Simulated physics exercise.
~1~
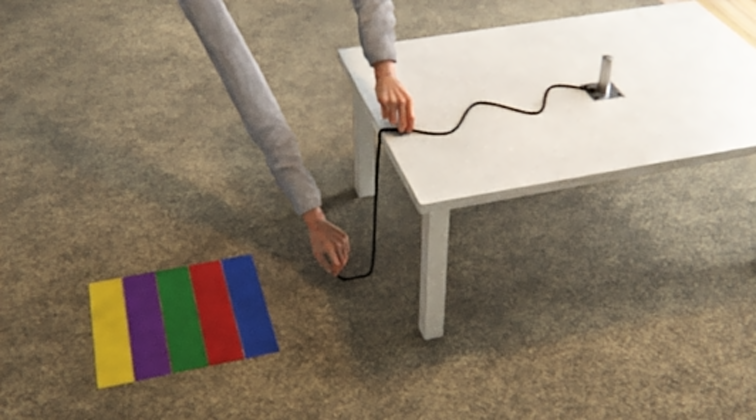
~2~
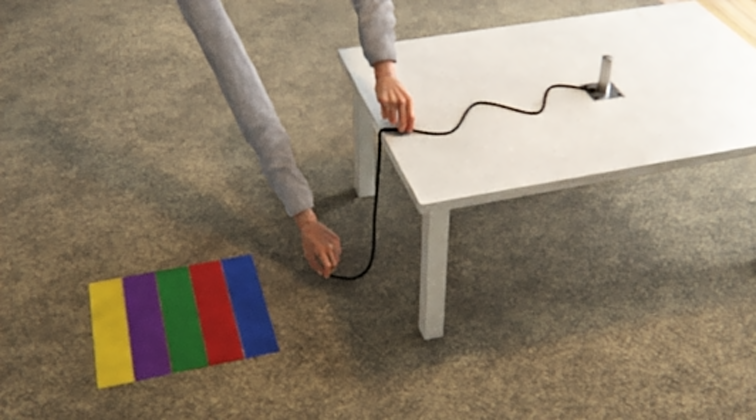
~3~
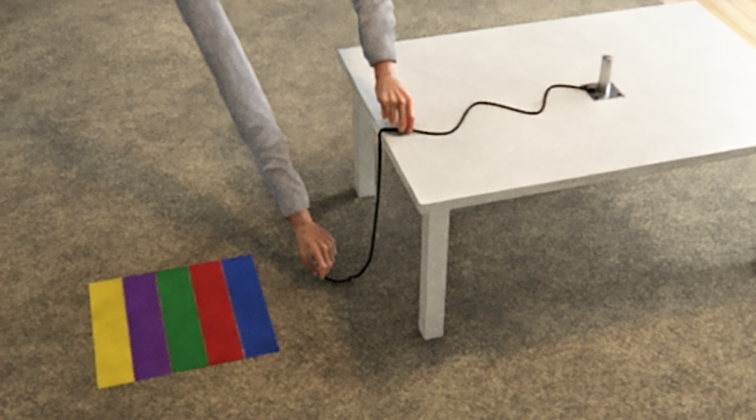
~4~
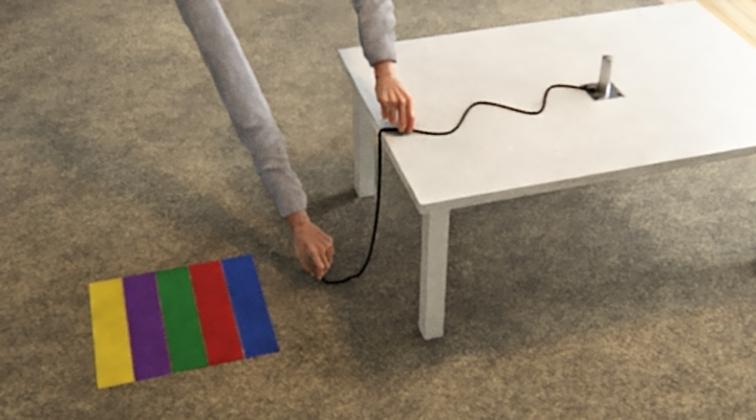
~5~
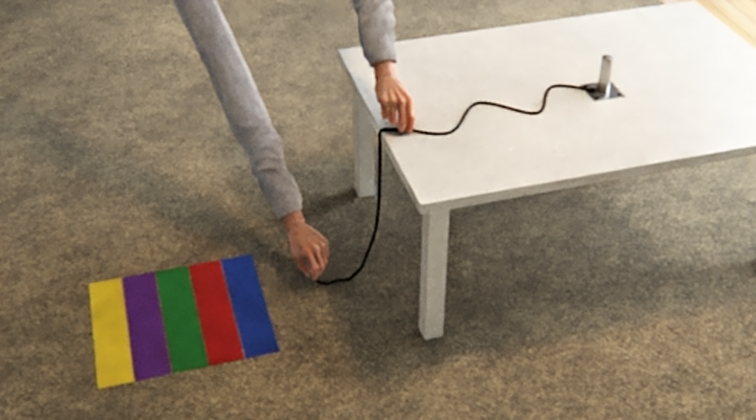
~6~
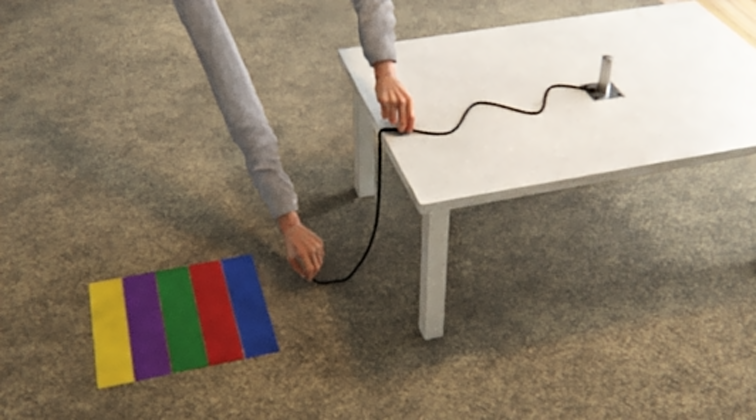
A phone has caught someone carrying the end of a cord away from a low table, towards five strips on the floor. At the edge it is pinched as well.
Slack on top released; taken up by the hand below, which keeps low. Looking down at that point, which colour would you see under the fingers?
You would see purple.
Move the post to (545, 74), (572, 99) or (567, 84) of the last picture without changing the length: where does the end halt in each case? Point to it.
Somewhere near (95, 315), (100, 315) and (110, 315), in that order.
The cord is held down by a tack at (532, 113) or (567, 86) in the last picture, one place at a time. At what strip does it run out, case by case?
In order: Green, then purple.
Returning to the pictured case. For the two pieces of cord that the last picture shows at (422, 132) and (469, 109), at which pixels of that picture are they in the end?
In that view they reach (362, 150) and (432, 121).
A little later, end near (214, 294); over red.
Next, end near (168, 303); over green.
When it is tight, end near (141, 308); over purple. It halts on the purple strip.
